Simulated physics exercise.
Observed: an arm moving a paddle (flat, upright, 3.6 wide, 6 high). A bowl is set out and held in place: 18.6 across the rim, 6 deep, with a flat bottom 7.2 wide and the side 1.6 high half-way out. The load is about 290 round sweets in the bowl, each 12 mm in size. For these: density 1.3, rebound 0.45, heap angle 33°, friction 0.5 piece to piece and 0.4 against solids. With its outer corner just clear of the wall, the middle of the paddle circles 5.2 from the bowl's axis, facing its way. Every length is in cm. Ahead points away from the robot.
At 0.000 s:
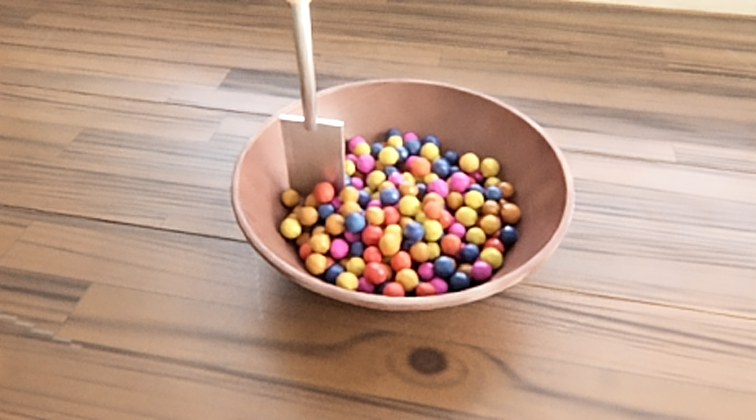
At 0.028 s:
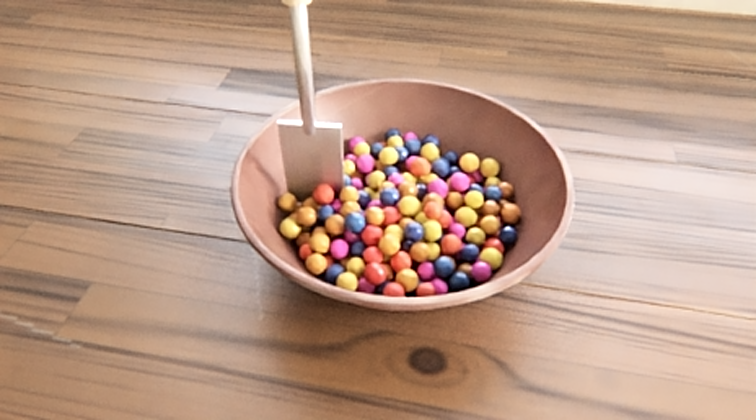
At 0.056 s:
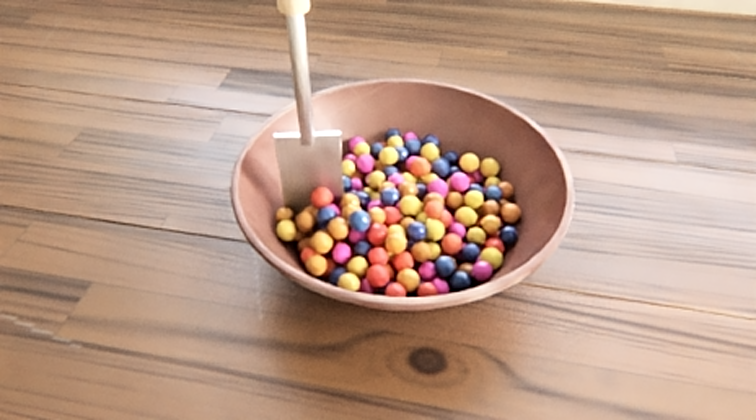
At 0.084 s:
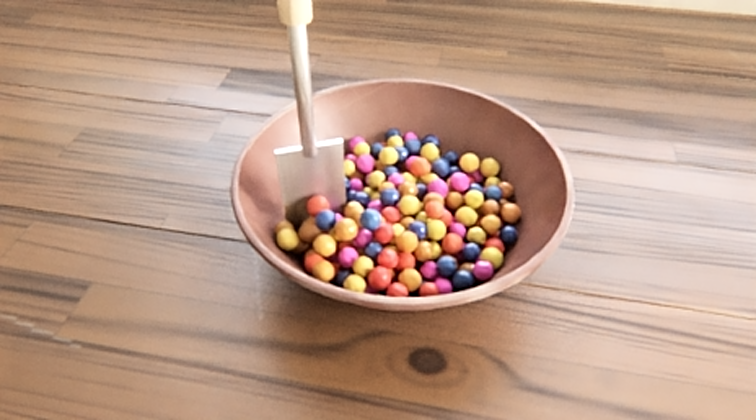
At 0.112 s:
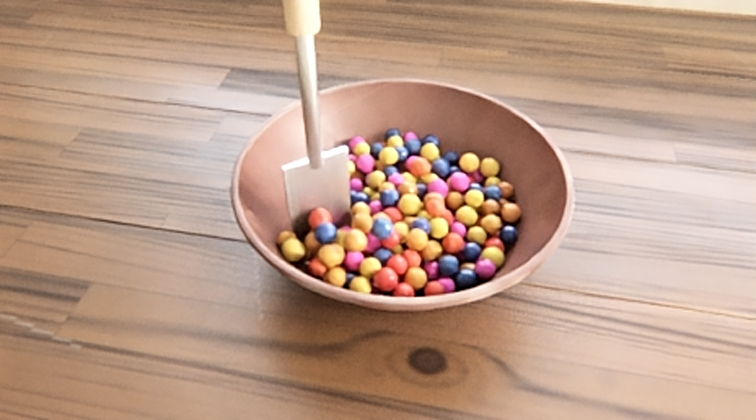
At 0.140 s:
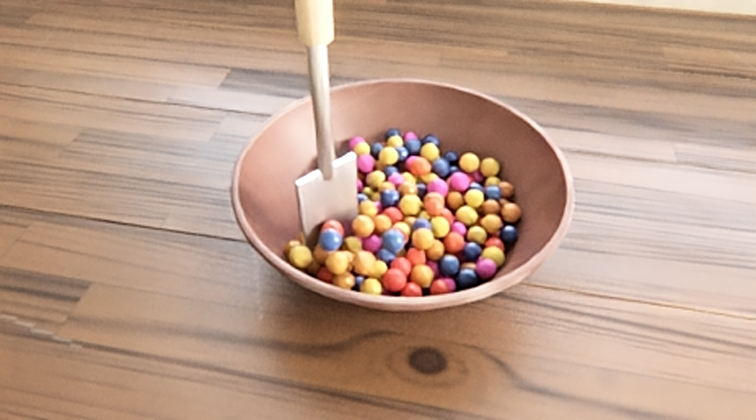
On a wooden plank surface, a flat paddle with a pale handle dips into a brown bowl of small multicoloured balls and sweeps along the left side toward the viewer, pushing nearby balls while the bowl stays still.
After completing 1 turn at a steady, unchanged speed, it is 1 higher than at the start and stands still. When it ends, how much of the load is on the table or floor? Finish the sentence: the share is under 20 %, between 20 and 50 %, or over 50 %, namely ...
The share is under 20 %.
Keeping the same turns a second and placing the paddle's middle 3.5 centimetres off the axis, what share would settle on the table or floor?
That would make it around 0 percent.
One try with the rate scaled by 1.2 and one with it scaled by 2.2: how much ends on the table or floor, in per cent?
I'd expect near 10 per cent, then near 25 per cent.
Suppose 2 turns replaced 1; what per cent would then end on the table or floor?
10 %.
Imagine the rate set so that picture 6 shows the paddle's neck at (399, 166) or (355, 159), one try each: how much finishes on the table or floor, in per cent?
Some 20 and 10 per cent respectively.
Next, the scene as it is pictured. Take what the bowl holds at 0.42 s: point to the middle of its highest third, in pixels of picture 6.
I'd point to somewhere close to (475, 188).
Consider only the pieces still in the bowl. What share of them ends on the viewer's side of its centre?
Roughly 55 per cent.
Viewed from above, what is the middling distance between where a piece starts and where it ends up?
I'd put it at roughly 3 centimetres.
After 0.42 s, 172° round, highest piece 7 above the table; 293 in the bowl, 1 on the table or floor.
After 0.69 s, 291° round, highest piece 8 above the table; 286 in the bowl, 7 on the table or floor, 1 in flight or on the tool.
After 1.03 s, 0° round, highest piece 6 above the table; 280 in the bowl, 14 on the table or floor.
After 1.73 s, 0° round, highest piece 5 above the table; 280 in the bowl, 14 on the table or floor.
At rest, 280 in the bowl, 14 on the table or floor. That is 5 % on the table or floor.
